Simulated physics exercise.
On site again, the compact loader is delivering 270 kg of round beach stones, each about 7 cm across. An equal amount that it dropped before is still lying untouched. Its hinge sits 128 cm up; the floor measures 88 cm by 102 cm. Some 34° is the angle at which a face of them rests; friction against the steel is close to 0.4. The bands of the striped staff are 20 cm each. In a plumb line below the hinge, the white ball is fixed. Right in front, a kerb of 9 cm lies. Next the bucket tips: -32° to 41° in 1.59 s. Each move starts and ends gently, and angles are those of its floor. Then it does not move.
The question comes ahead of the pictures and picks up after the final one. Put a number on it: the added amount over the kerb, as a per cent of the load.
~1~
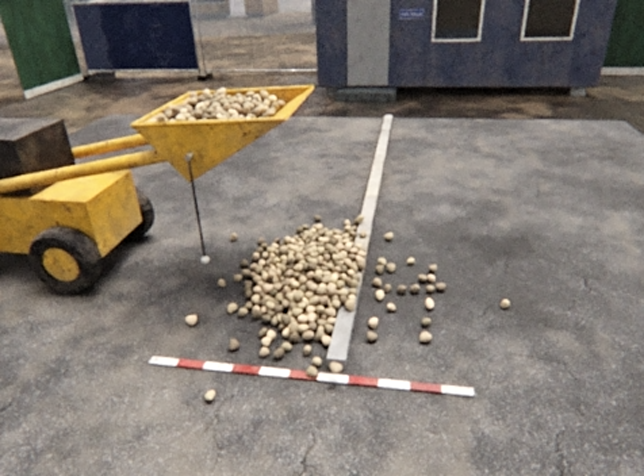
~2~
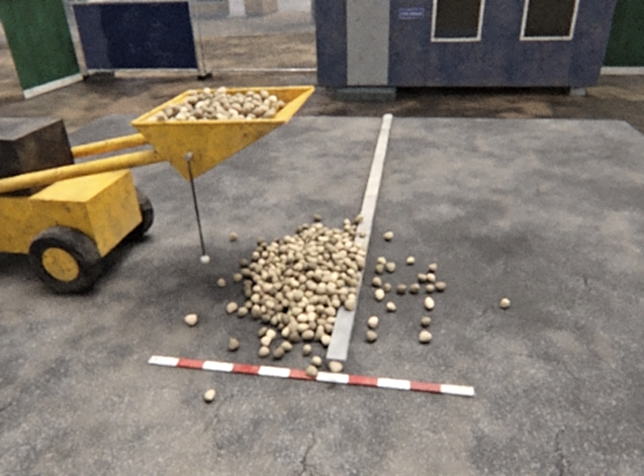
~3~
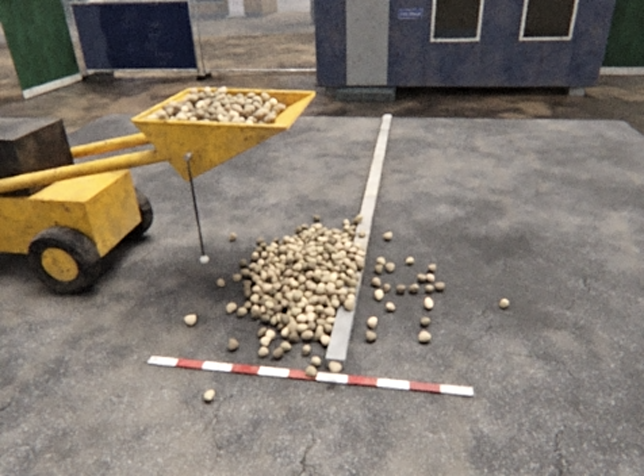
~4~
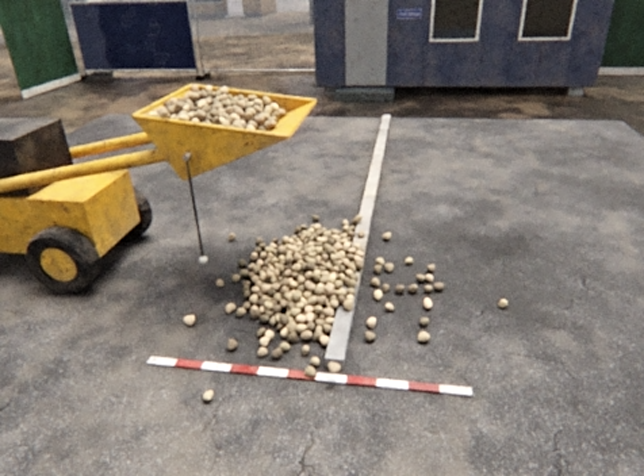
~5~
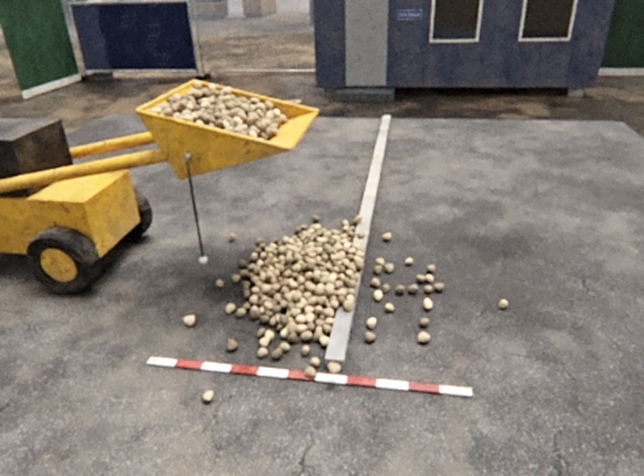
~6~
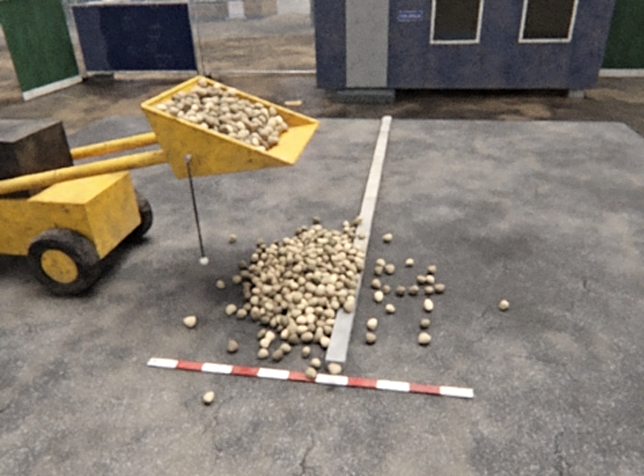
38 percent, roughly.
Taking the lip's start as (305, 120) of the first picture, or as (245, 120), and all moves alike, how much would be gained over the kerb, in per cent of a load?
About 60 per cent from the first spot and 5 per cent from the second.
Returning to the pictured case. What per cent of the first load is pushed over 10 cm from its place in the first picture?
I'd say roughly 15 per cent of them.
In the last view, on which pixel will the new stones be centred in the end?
Around (336, 267).
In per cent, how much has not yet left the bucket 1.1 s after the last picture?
Close to 25 in a hundred.
Then, 0.6 s after the last picture the floor is at 29°; in per cent of one load, 99 in the bucket, 97 on this side of the kerb, 4 over the kerb; the foremost stones are at (439, 299).
Then, 1.1 s after the last picture the floor is at 41°; in per cent of one load, 27 in the bucket, 167 on this side of the kerb, 6 over the kerb; the foremost stones are at (439, 299).
Then, 1.4 s after the last picture the floor is at 41°; in per cent of one load, 1 in the bucket, 172 on this side of the kerb, 28 over the kerb; the foremost stones are at (445, 281).
Then, 3.9 s after the last picture the floor is at 41°; in per cent of one load, 0 in the bucket, 158 on this side of the kerb, 42 over the kerb; the foremost stones are at (490, 291). Net gain over the kerb, 38.
